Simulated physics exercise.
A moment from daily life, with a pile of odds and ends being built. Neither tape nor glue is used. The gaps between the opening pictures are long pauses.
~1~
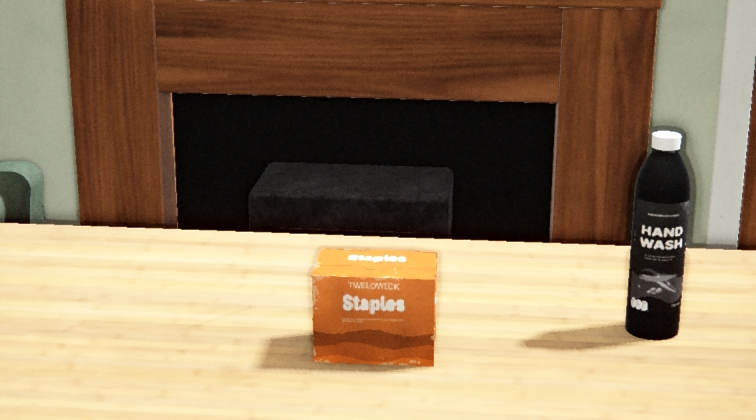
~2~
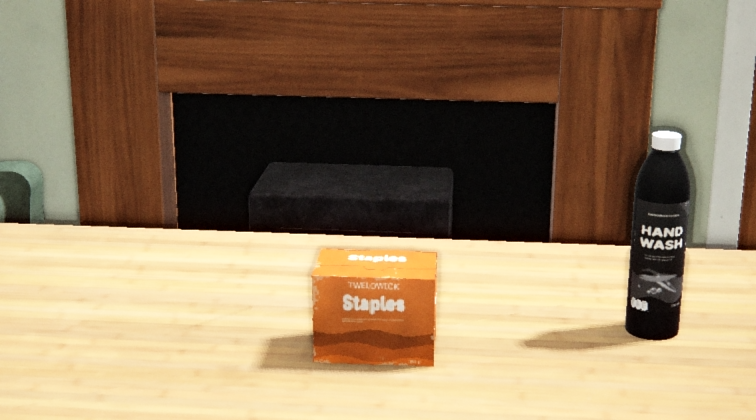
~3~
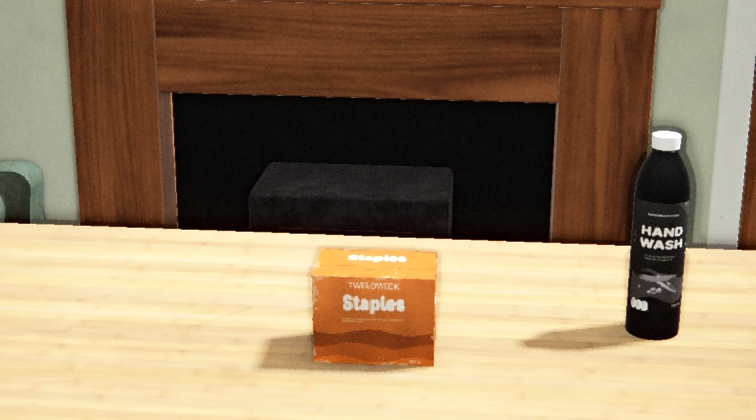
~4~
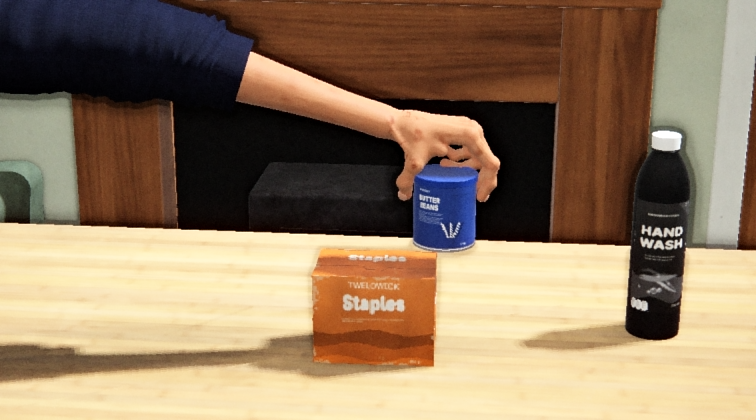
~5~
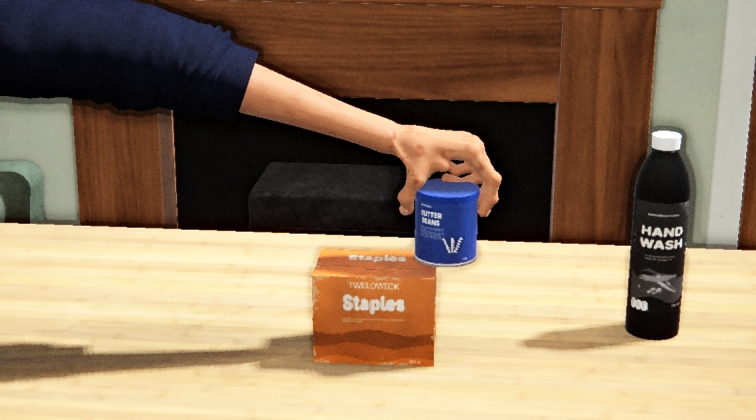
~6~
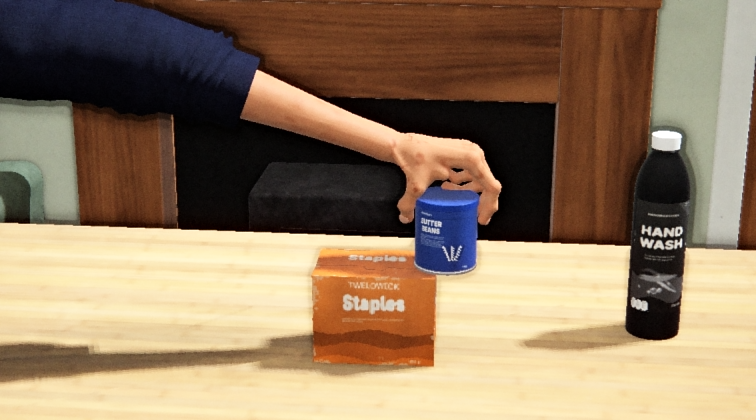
A hand reaches in from the left holding a blue pot and lowers it onto the wooden table, just behind an orange box of staples, while the box and a black hand wash bottle on the right stay still.
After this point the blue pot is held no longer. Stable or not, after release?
I expect something will drop.
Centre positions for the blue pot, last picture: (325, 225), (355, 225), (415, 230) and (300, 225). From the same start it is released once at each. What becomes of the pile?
Try 1: Stable. Try 2: Stable. Try 3: Stable. Try 4: Falls over.
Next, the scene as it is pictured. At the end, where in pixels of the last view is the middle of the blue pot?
Around (498, 329).
Then, 1.02 s past the last view, blue pot now fallen.
Then, 2.06 s past the last view, nothing new.
Finally, fallen, blue pot; the other 2 still in place. Final places as the last picture's camera would see them, blue pot near (497, 328). The pile gives way.
